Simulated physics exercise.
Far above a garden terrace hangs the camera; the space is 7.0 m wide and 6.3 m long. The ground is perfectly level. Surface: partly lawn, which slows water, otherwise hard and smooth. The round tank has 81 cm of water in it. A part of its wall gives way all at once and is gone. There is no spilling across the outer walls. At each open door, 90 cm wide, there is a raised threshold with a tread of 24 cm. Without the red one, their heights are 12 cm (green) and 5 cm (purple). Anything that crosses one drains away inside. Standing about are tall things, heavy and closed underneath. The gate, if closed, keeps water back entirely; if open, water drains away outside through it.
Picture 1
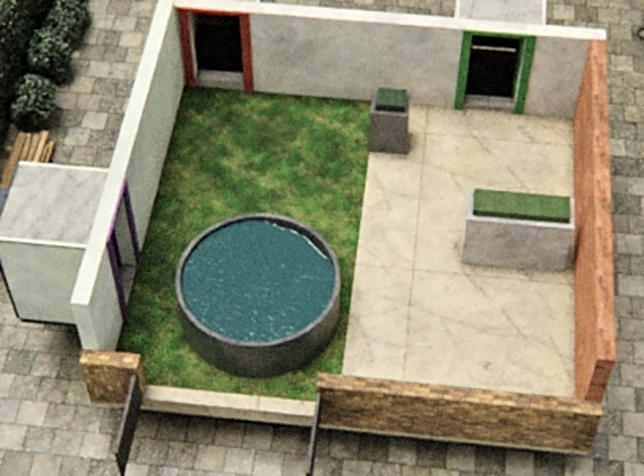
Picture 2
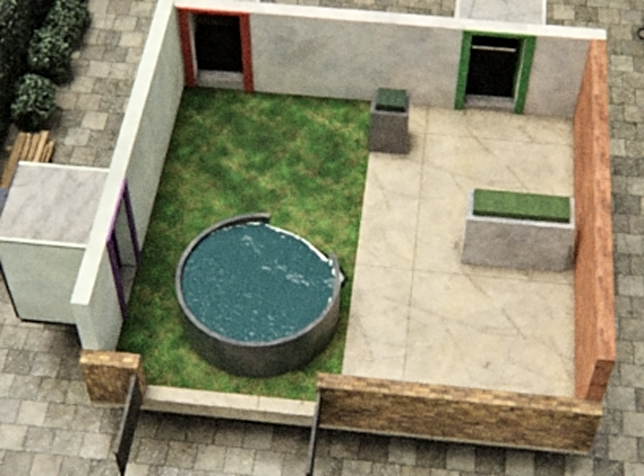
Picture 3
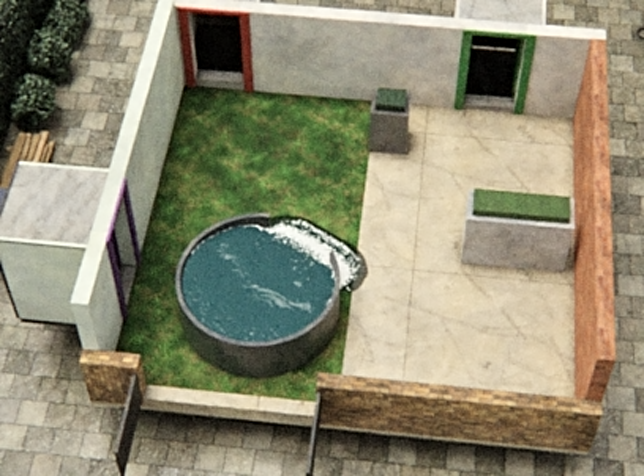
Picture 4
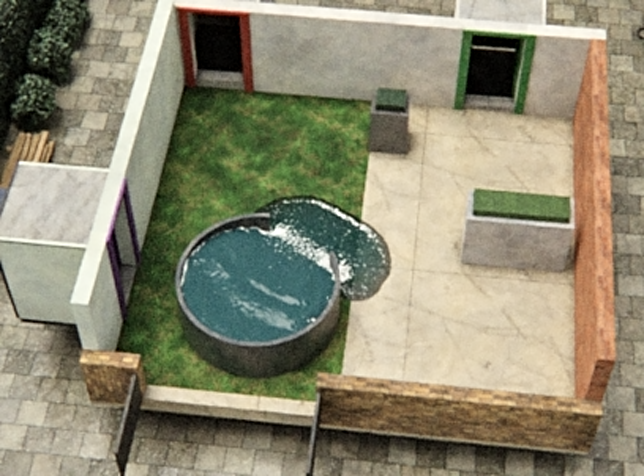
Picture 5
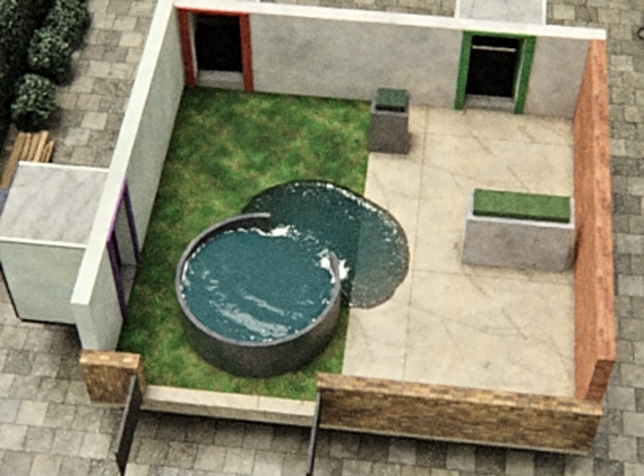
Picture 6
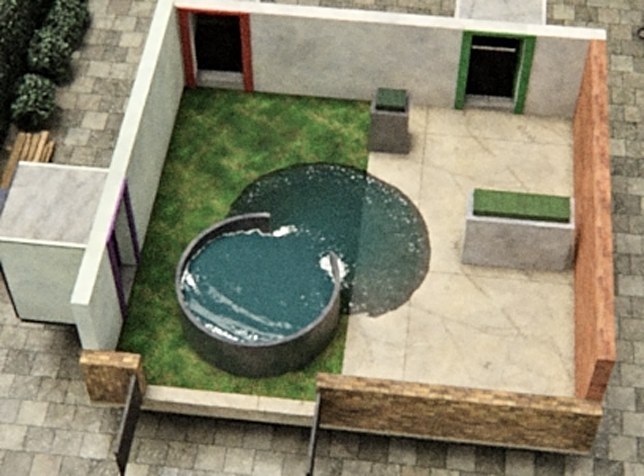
In the video, a round tank of water stands in a walled garden terrace seen from above; part of its wall disappears at the upper right, and water pours out, spreading in a widening pool across the lawn and pale paving.
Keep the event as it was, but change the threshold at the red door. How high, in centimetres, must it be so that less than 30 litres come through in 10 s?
It must be about 7.5 cm high.
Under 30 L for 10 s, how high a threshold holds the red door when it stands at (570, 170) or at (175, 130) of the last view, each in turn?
Around 20 and 8.0 cm respectively.
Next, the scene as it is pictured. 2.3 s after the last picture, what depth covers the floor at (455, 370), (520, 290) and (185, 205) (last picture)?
Close to 0, 2 and 1 cm deep.
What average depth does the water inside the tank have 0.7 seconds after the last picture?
The average depth is some 52 cm.
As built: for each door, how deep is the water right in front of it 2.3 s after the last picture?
Green door 15 cm, purple door 0 cm, red door 9 cm.
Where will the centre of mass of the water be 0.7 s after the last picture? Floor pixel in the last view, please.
Centre estimate: (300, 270) px, approximately.
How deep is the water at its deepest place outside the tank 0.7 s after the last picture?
Max depth: About 38 cm.
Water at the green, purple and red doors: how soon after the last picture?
Green: 0.9 s; purple: 6.0 s; red: 2.0 s.
Then, 0.7 s after the last picture water covers 35 % of the floor, deepest (38 cm) near (318, 265); it has not reached the red door.
Then, 2.3 s after the last picture water covers 65 % of the floor, deepest (36 cm) near (544, 152); 9 cm at the red door, 0 litres in over its 19 cm threshold.
Then, 9.3 s after the last picture water covers 95 % of the floor, deepest (13 cm) near (181, 99); 13 cm at the red door, 0 litres in over its 19 cm threshold.
At the red door as built, the water peaked near 13 cm, 9.3 s after the last picture.
Run again over the same 10 s with other heights there, 47 litres in over 6.5 cm, 14 litres over 9 cm. The limit of 30 litres is kept from about 7.5 cm up.
